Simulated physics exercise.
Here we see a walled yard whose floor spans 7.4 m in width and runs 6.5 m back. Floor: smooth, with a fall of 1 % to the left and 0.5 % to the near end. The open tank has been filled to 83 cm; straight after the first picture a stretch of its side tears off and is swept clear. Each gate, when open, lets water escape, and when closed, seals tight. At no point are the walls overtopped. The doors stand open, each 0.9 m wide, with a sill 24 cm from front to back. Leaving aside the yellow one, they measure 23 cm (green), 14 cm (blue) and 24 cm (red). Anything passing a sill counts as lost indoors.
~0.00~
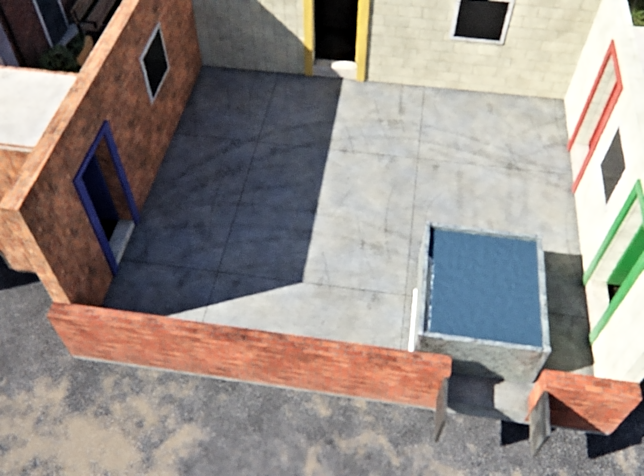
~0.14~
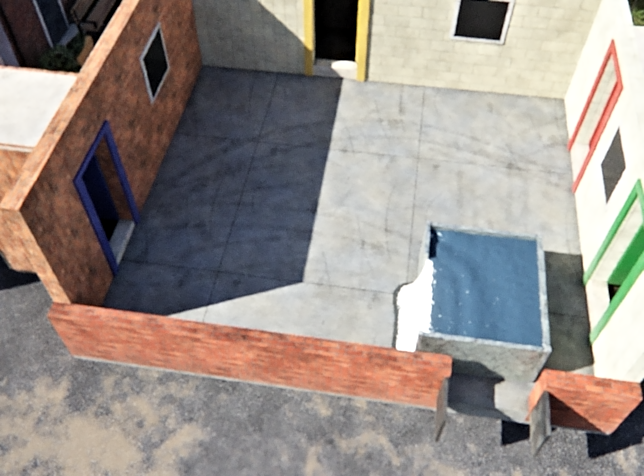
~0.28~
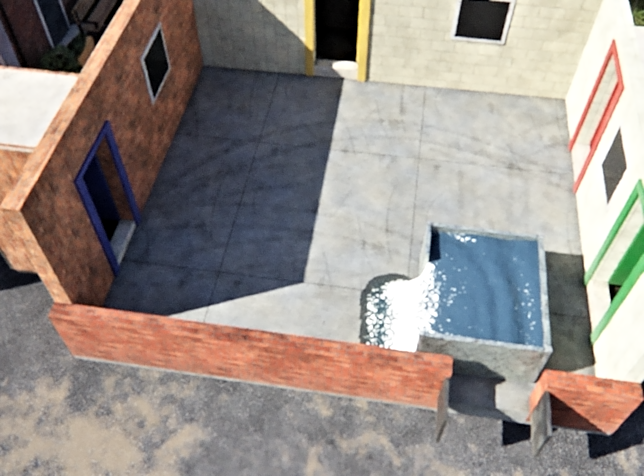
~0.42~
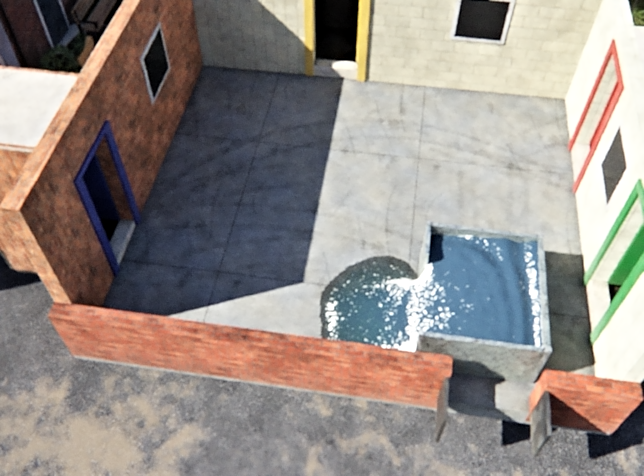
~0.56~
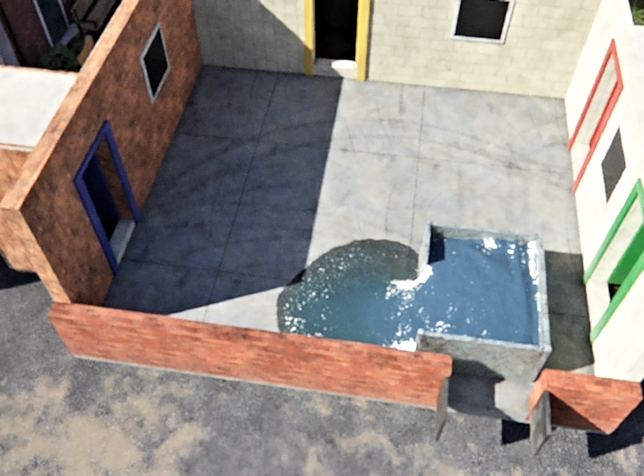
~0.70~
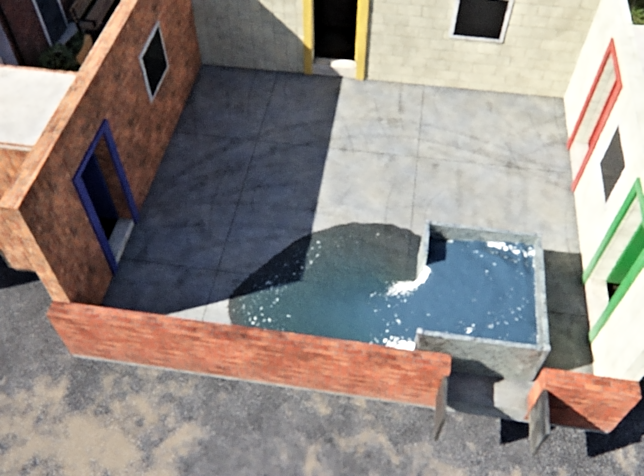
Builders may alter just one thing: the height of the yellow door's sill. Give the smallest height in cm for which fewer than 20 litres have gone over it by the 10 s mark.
About 5.5 cm.
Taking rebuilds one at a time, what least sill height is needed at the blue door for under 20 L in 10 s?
I'd raise blue to close to 28 cm.
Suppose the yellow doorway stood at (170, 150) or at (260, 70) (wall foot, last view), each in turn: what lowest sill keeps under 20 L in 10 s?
Around 7.5 and 15 cm respectively.
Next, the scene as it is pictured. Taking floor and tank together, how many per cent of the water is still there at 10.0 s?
I'd estimate some 92 in a hundred.
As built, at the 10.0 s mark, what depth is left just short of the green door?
Some 0.0 cm.
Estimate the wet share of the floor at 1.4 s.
Wet share: Near 30 %.
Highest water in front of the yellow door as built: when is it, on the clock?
I'd guess close to 6.0 seconds.
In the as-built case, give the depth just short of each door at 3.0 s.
Green door 0 cm, blue door 30 cm, yellow door 0 cm, red door 0 cm.
After 1.4 s water covers 30 % of the floor, deepest (52 cm) near (89, 334); it has not reached the yellow door.
After 3.0 s water covers 35 % of the floor, deepest (34 cm) near (89, 334); it has not reached the yellow door.
After 10.0 s water covers 90 % of the floor, deepest (11 cm) near (170, 142); 7 cm at the yellow door, 0 litres in over its 24 cm sill.
At the yellow door as built, the water arrived by 4.6 s and peaked near 9 cm at 6.0 s.
Run again over the same 10 s with other heights there, 29 litres in over 4.5 cm, 11 litres over 6.5 cm. The limit of 20 litres is kept from about 5.5 cm up.
